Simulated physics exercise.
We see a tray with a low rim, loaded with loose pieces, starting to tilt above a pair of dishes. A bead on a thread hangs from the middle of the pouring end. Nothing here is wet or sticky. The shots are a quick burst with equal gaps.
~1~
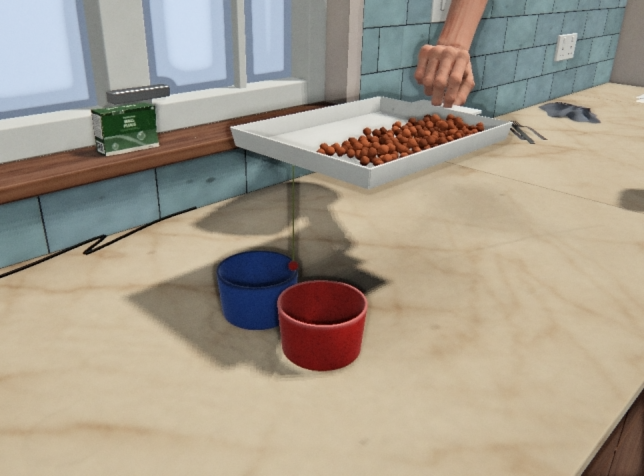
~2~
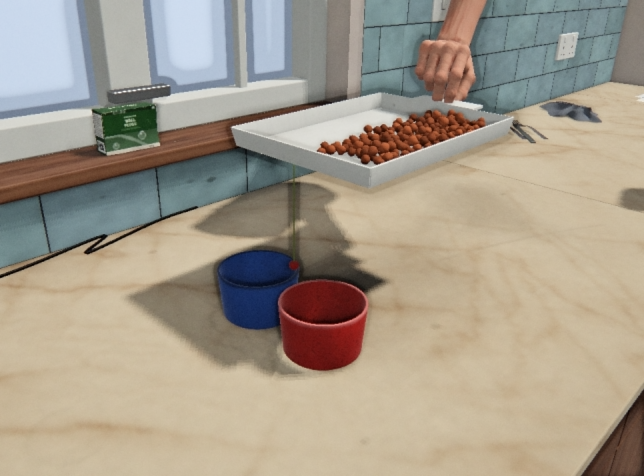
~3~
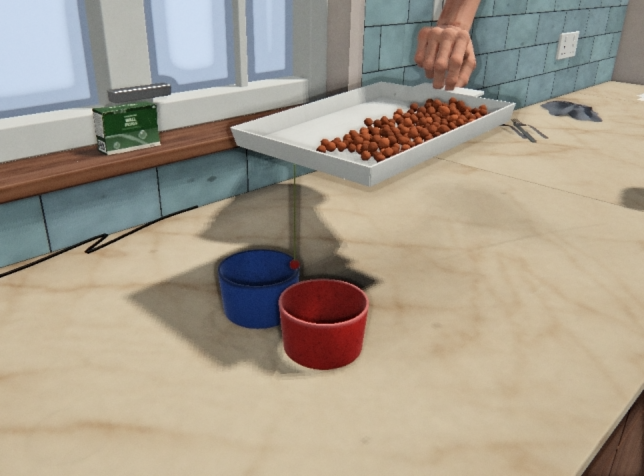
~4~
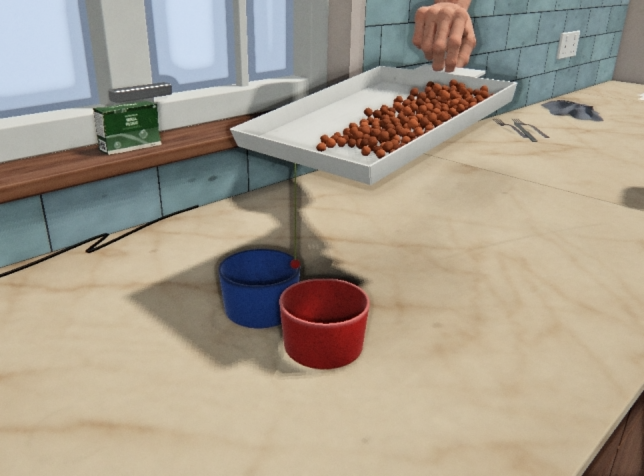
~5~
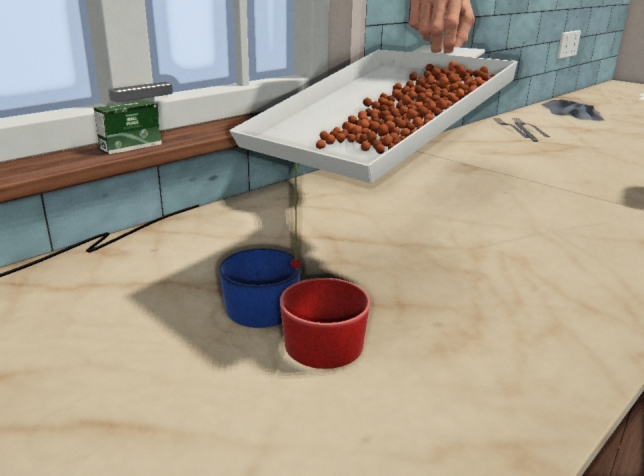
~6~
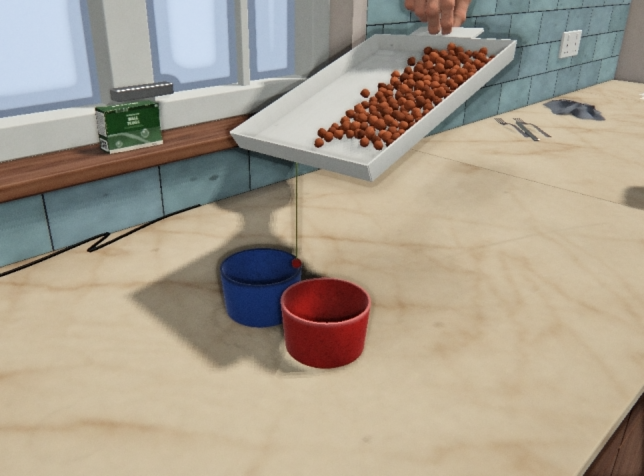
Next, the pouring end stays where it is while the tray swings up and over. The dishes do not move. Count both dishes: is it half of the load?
Caught overall: Under half.
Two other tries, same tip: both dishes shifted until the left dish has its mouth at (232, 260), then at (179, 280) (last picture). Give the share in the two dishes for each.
About 50 and 30 per cent.
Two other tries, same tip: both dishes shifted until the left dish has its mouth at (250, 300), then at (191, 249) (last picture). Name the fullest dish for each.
One: The left one. Two: The right-hand dish.
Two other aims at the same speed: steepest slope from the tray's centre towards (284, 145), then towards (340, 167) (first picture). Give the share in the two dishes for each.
The first gives 50 %, the second 50 %.
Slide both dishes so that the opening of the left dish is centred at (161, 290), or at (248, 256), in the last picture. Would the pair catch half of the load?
At the first place under half, at the second under half.
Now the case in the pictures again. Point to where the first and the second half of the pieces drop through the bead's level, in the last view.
First near (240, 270), later near (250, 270).
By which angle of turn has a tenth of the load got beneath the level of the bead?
At about 80°.
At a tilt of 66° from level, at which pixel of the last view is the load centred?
Roughly at (303, 132).
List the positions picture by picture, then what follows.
Corners of the pouring end at (235, 127) and (370, 167), level; middle of the load at (417, 142), clay pellets; left dish at (227, 300); right dish at (290, 338); bead on its thread at (293, 266), in the first frame.
Corners of the pouring end at (236, 127) and (370, 166), level; middle of the load at (418, 138), in the second frame.
Corners of the pouring end at (236, 127) and (370, 165), tipped barely, lowest at the left corner; middle of the load at (419, 130), in the third frame.
Corners of the pouring end at (235, 128) and (369, 164), tipped a little, lowest at the left corner; middle of the load at (419, 118), in the fourth frame.
Corners of the pouring end at (234, 129) and (368, 163), tipped clearly, lowest at the left corner; middle of the load at (419, 106), in the fifth frame.
Corners of the pouring end at (234, 131) and (367, 162), tipped clearly, lowest at the left corner; middle of the load at (418, 94); left dish at (230, 298); right dish at (294, 336), in the sixth frame.
Soon, tray tipped steeply; nearly all on the tray; a small part in the air.
A while on, tray tipped past a quarter turn; about two thirds on the tray; a stray few in the right dish; a stray few in the left dish; about a quarter outside both; about a quarter in the air.
Towards the end, tray tipped past a quarter turn; a small part in the right dish; about a quarter in the left dish; most outside both.
Finally, tray tipped past a quarter turn; a small part in the right dish; about a quarter in the left dish; most outside both.
